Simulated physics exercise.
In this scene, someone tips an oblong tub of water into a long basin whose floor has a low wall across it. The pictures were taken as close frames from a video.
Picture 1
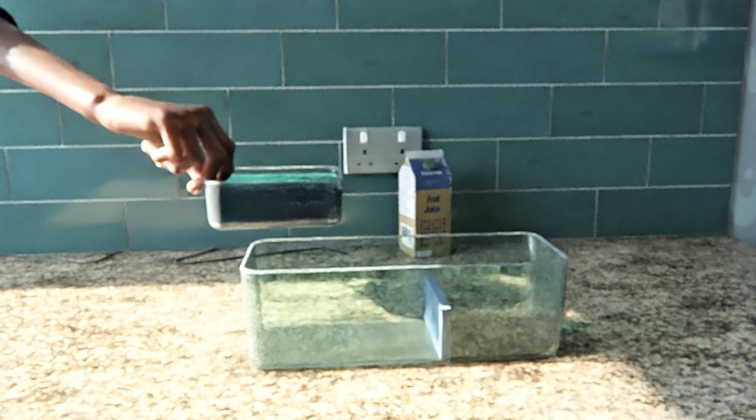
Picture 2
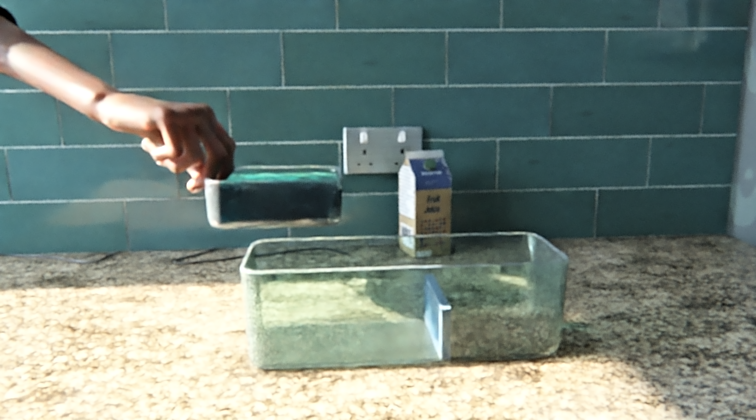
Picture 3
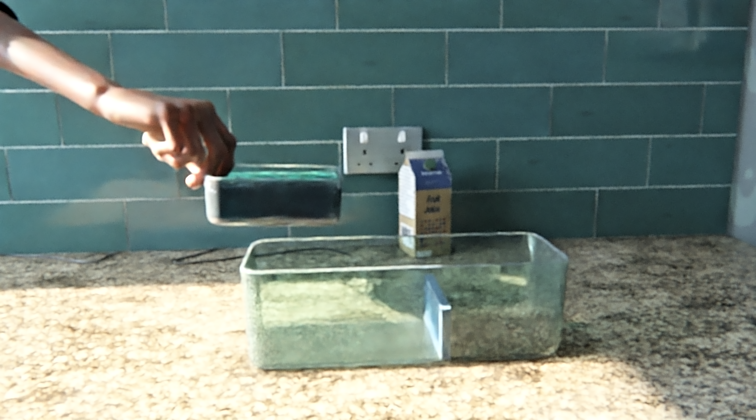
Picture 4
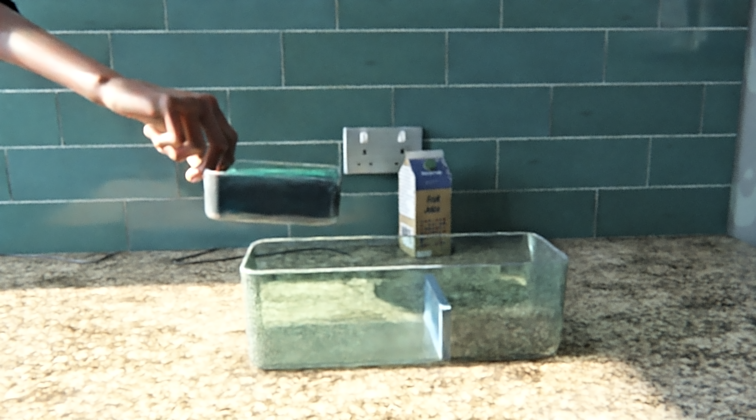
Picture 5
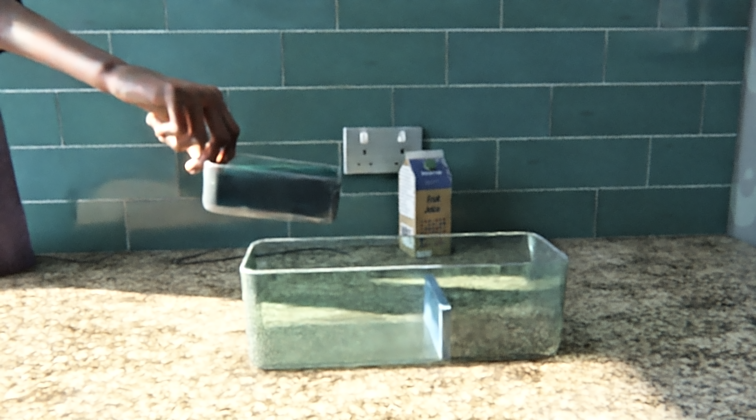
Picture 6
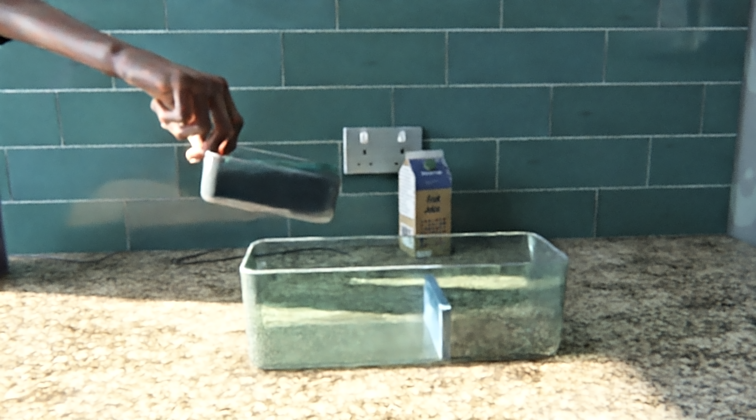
In the video, a hand holds a clear oblong tub of dark liquid above a long glass basin with a low blue divider, first keeping it nearly level, then gradually tilting its right end downward beside a juice carton.
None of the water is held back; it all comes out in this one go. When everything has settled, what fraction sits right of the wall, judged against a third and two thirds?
Low band.
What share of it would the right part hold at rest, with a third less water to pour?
0 per cent.
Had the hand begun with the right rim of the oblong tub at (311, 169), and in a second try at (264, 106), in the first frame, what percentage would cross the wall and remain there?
It would come to near 0 per cent, and then near 0 per cent.
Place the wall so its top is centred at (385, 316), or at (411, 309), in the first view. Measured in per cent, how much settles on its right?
Respectively 80 and 65 per cent, approximately.
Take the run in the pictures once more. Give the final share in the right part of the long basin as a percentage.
That share comes out near 25 percent.
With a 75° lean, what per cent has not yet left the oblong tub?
Roughly 20 percent remains at that point.
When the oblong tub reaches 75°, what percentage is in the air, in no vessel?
Estimate: 50 per cent, roughly.
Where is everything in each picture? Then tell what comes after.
Tilt 0°; pouring edge (340, 175); surface from (215, 183) to (338, 180); the long basin's rim runs from (248, 257) to (552, 248); the wall's top is at (437, 291), in the first picture.
Tilt 1°; pouring edge (340, 175); surface from (215, 182) to (339, 179), in the second picture.
Tilt 2°; pouring edge (340, 175); surface from (215, 179) to (339, 177), in the third picture.
Tilt 5°; pouring edge (340, 175); surface from (215, 177) to (338, 175), in the fourth picture.
Tilt 8°; pouring edge (340, 175); surface from (214, 172) to (339, 173), in the fifth picture.
Tilt 13°; pouring edge (340, 175); surface from (213, 166) to (340, 169), in the sixth picture.
A moment on, the oblong tub is tipped on its side and 21 per cent is still to pour, 30 is left of the wall and 0 right of it.
Next, the oblong tub is tipped right over and 1 per cent is still to pour, 65 is left of the wall and 23 right of it.
Then the oblong tub is tipped right over and 0 per cent is still to pour, 70 is left of the wall and 23 right of it.
Later the oblong tub is tipped right over and 0 per cent is still to pour, 70 is left of the wall and 23 right of it.
Finally, 70 per cent lies left of the wall, 23 right of it and 7 outside.
